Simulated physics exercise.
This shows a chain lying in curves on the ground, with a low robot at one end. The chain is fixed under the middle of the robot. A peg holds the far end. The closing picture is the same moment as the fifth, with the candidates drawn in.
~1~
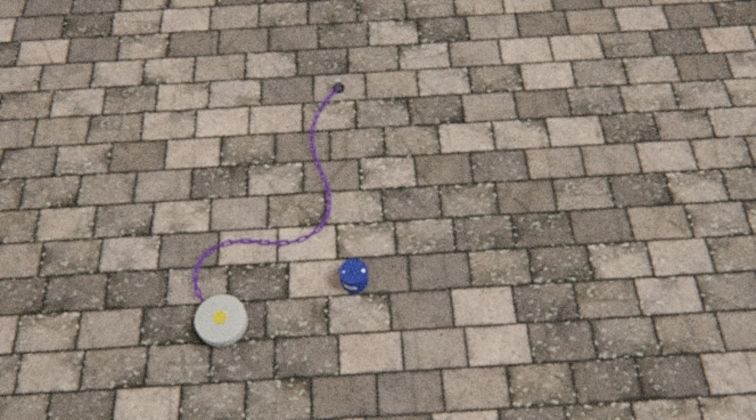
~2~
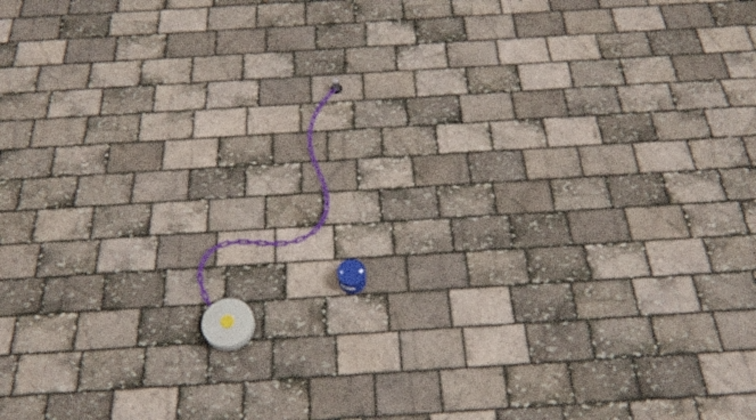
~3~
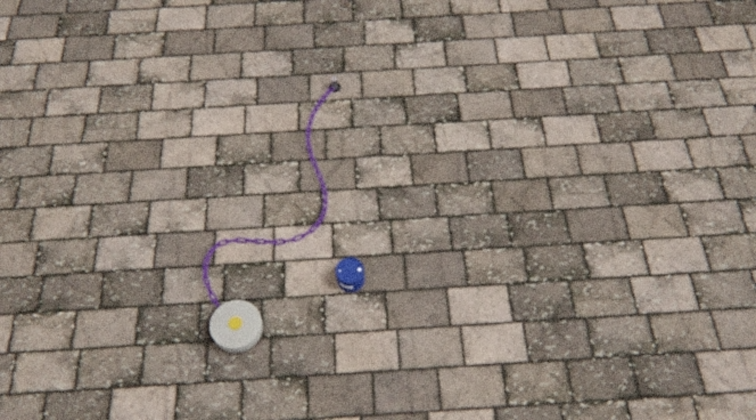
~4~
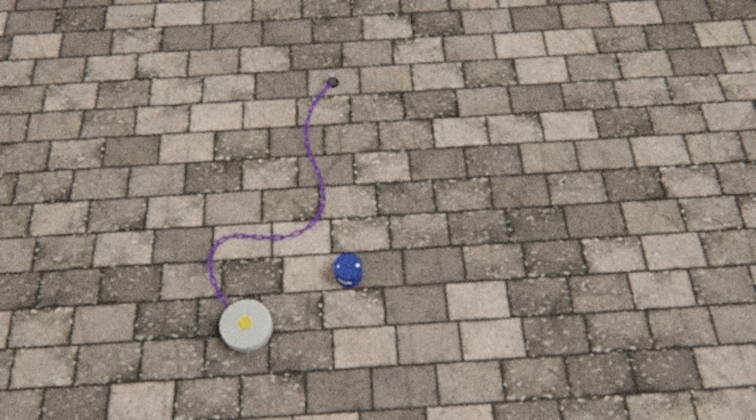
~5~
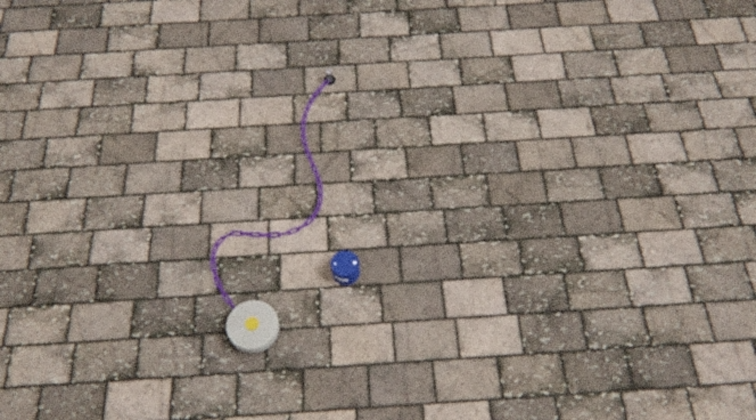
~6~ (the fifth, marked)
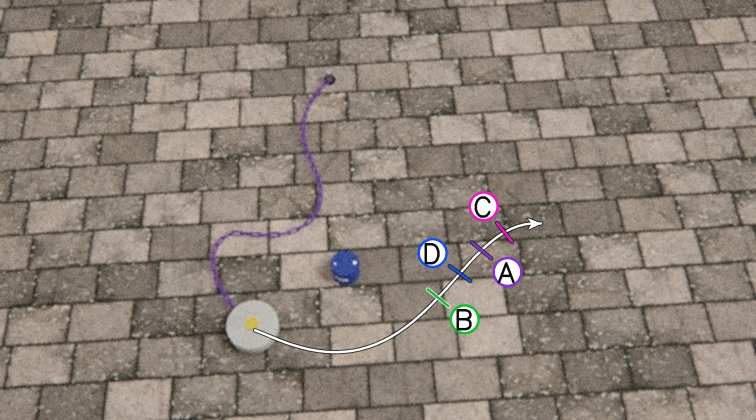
Pale round robot with a yellow dot creeping right across paving, a curved purple chain trailing to a peg, blue pot nearby.
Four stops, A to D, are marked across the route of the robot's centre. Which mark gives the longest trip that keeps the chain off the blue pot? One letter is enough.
Up to mark B.
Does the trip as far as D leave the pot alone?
No.
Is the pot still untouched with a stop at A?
For that mark, no.
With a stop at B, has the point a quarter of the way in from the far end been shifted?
No.
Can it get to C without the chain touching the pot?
No.
On the copy, A at (482, 250); B at (438, 298); C at (505, 232); D at (460, 273); the route from (255, 330) via (418, 317) to (541, 223).
On B. First, robot (321, 348), middle of the chain (309, 224).
Then, robot (393, 332), middle of the chain (309, 224).
Finally, robot (439, 294), middle of the chain (309, 224); nothing has been touched.
By contrast, A brings the chain against the pot; C brings the chain against the pot; D brings the chain against the pot.
